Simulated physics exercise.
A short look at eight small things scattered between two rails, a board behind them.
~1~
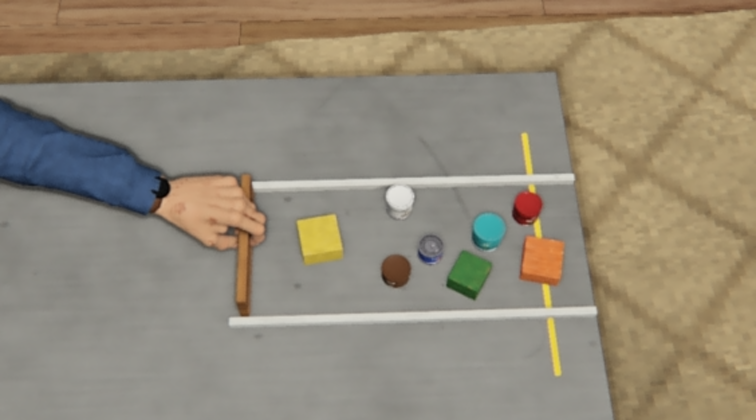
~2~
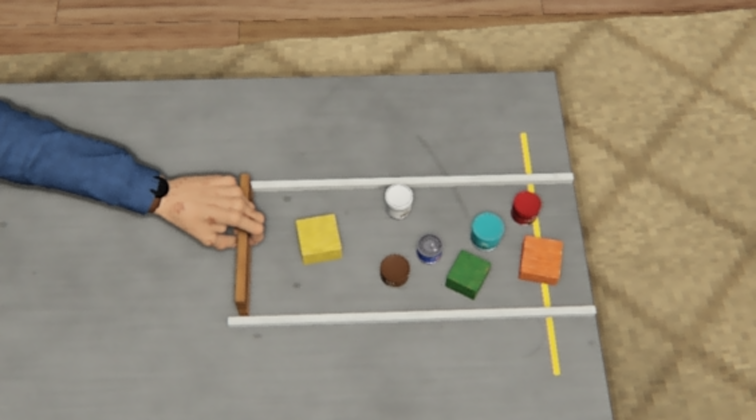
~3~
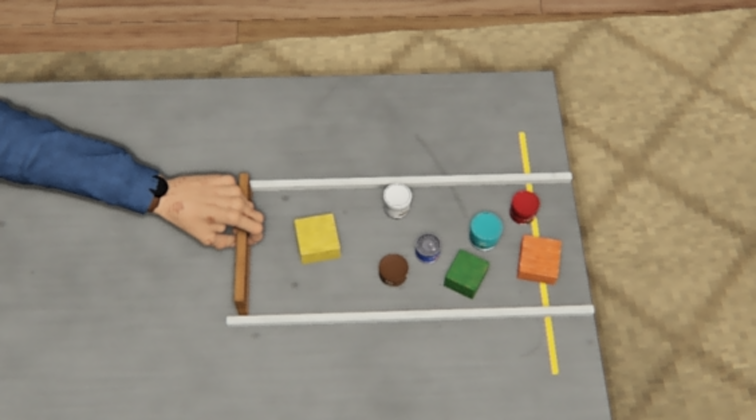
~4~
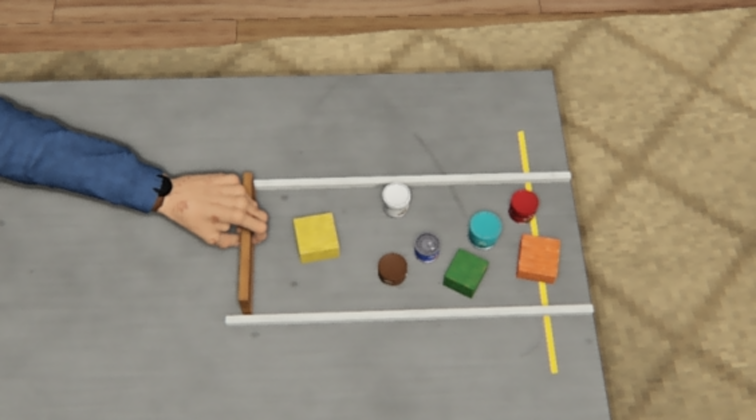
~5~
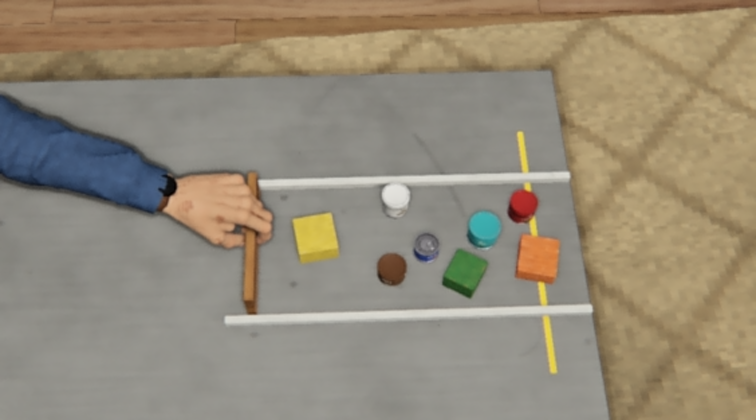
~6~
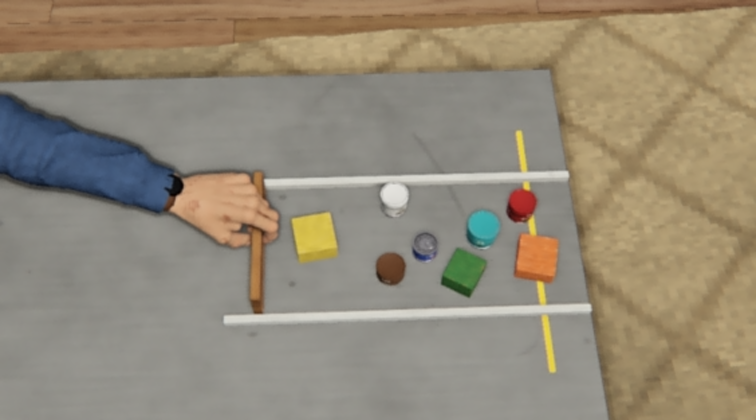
A grey tabletop stands on a patterned tan carpet beside a strip of wooden floor, seen from above. Between two white rails lie a yellow block, white tin, brown round piece, blue pot, green block, turquoise pot, red tub and orange block, the last two by a yellow tape line. A blue-sleeved hand holds a wooden board still at left, then slides it slightly right, while the view drifts very faintly.
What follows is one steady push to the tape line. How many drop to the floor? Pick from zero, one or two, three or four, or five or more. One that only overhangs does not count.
Here the number that fall off is three or four.
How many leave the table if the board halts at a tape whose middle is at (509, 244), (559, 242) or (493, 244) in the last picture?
The counts: 0, 4 and 0.
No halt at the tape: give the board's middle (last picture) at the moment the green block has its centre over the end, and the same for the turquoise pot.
At (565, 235) for the green block; at (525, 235) for the turquoise pot.
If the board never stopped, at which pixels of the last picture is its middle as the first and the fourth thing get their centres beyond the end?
Its middle is around (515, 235) and later (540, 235).
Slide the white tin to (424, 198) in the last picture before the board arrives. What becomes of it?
The white tin does not fall.
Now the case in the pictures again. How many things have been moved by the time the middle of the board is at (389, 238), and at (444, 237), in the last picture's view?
4 and 7.
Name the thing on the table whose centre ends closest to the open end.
The red tub.
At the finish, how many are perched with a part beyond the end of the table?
1 of them.
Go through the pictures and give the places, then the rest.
Orange block (542, 261); red tub (527, 209); turquoise pot (488, 233); board (246, 245); tape (540, 246), in the first frame.
Red tub (526, 208); blue pot (430, 249), in the second frame.
Turquoise pot (485, 232); white tin (397, 201), in the third frame.
Orange block (538, 259); green block (465, 273), in the fourth frame.
Red tub (522, 207); board (253, 243), in the fifth frame.
Orange block (536, 258); red tub (521, 206); turquoise pot (482, 230); board (259, 242); tape (534, 243), in the sixth frame.
A little later, none off yet; orange block at rest near (536, 258); red tub at rest near (521, 206); turquoise pot at rest near (482, 230).
Next, none off yet; orange block at rest near (536, 258); red tub at rest near (521, 206); turquoise pot shifted a little near (494, 228).
Later still, none off yet; orange block shifted about its own width near (567, 264); red tub shifted about its own width near (532, 194); turquoise pot shifted well along near (540, 219).
When it is over, the number that fall off is three or four; down, blue pot, turquoise pot and orange block.
